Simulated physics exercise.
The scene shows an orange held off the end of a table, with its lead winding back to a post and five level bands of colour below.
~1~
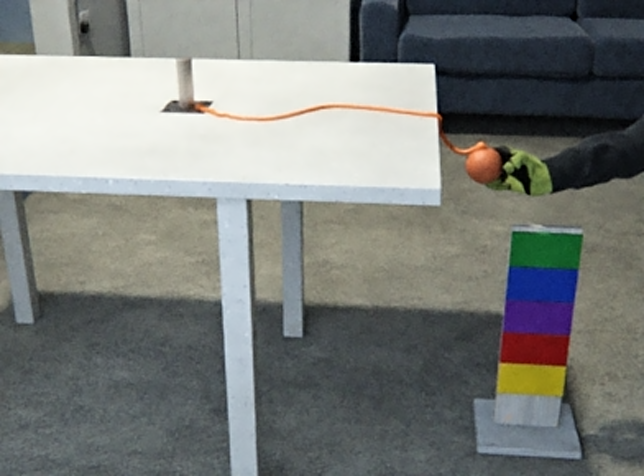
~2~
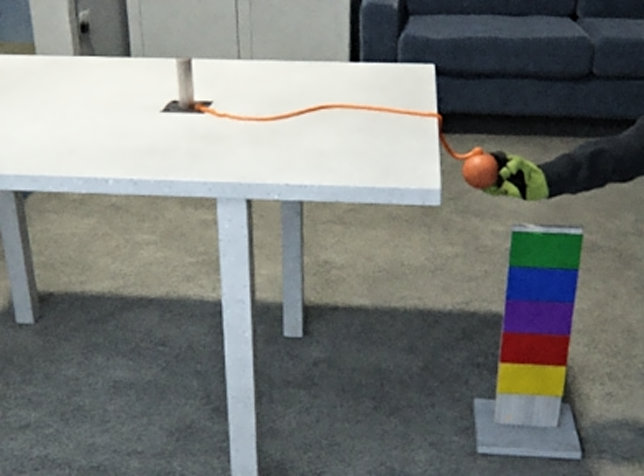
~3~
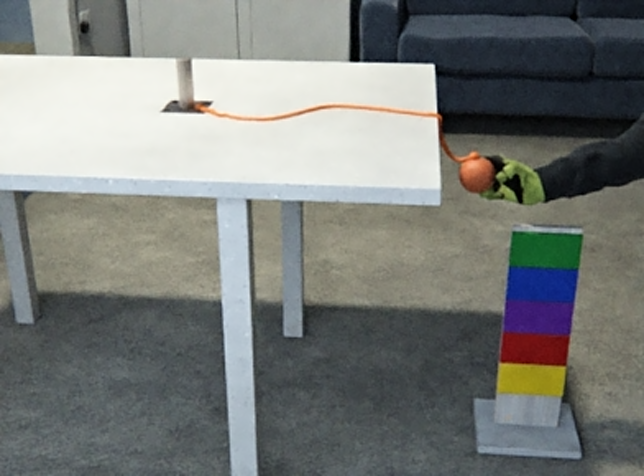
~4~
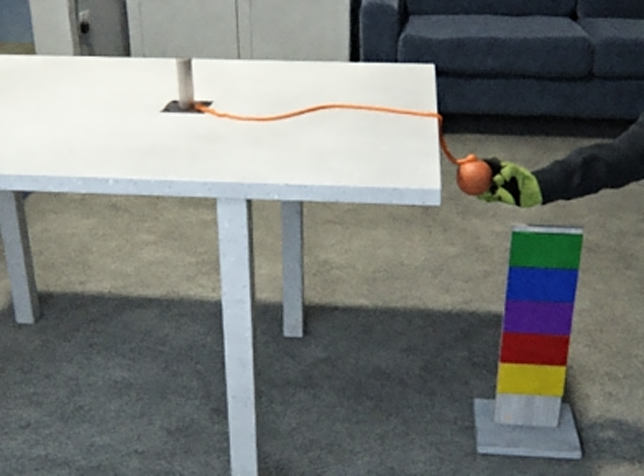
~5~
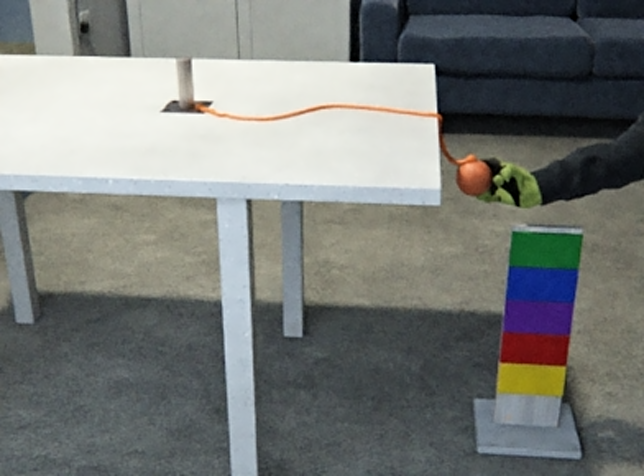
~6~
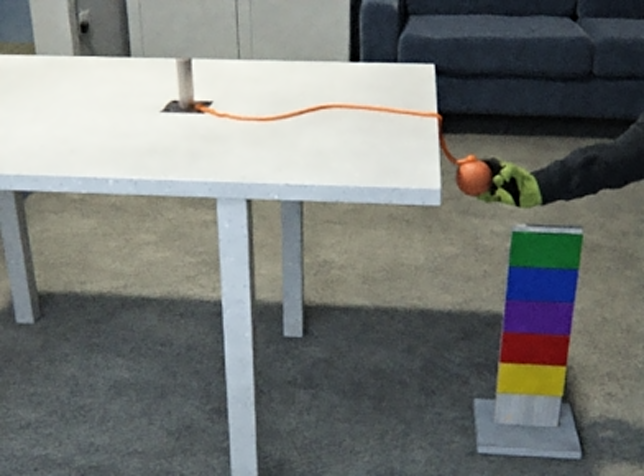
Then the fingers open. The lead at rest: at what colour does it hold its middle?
The colour is green.
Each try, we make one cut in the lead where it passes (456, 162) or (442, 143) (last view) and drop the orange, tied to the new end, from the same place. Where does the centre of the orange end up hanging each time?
(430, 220) and (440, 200).
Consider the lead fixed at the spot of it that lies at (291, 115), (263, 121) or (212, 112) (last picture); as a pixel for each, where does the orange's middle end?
In order of the tries: About (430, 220), then (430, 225), then (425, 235).
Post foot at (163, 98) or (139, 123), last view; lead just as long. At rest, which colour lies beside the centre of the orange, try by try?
First case: None, it hangs higher. Second case: Higher than all five.
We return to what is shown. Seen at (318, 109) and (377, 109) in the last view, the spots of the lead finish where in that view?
Point one: (350, 114); point two: (414, 118).
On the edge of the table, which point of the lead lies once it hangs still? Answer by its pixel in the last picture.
The piece you want is at about (401, 112).
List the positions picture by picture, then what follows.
Orange (485, 165); green (546, 252); blue (542, 285); purple (538, 318); red (535, 350); yellow (531, 381), in the first frame.
Orange (481, 171); lead through (213, 113) (266, 120) (317, 109) (377, 109) (436, 120), in the second frame.
Orange (477, 175), in the third frame.
Orange (475, 178); lead through (213, 113) (266, 120) (317, 109) (377, 109) (436, 120), in the fourth frame.
Orange (475, 178), in the fifth frame.
Orange (475, 178); lead through (213, 113) (266, 120) (317, 109) (377, 109) (436, 120), in the sixth frame.
Soon after, orange near (414, 235); level with green.
Then, orange near (448, 242); level with green.
At rest, orange near (425, 242); level with green. The green one.
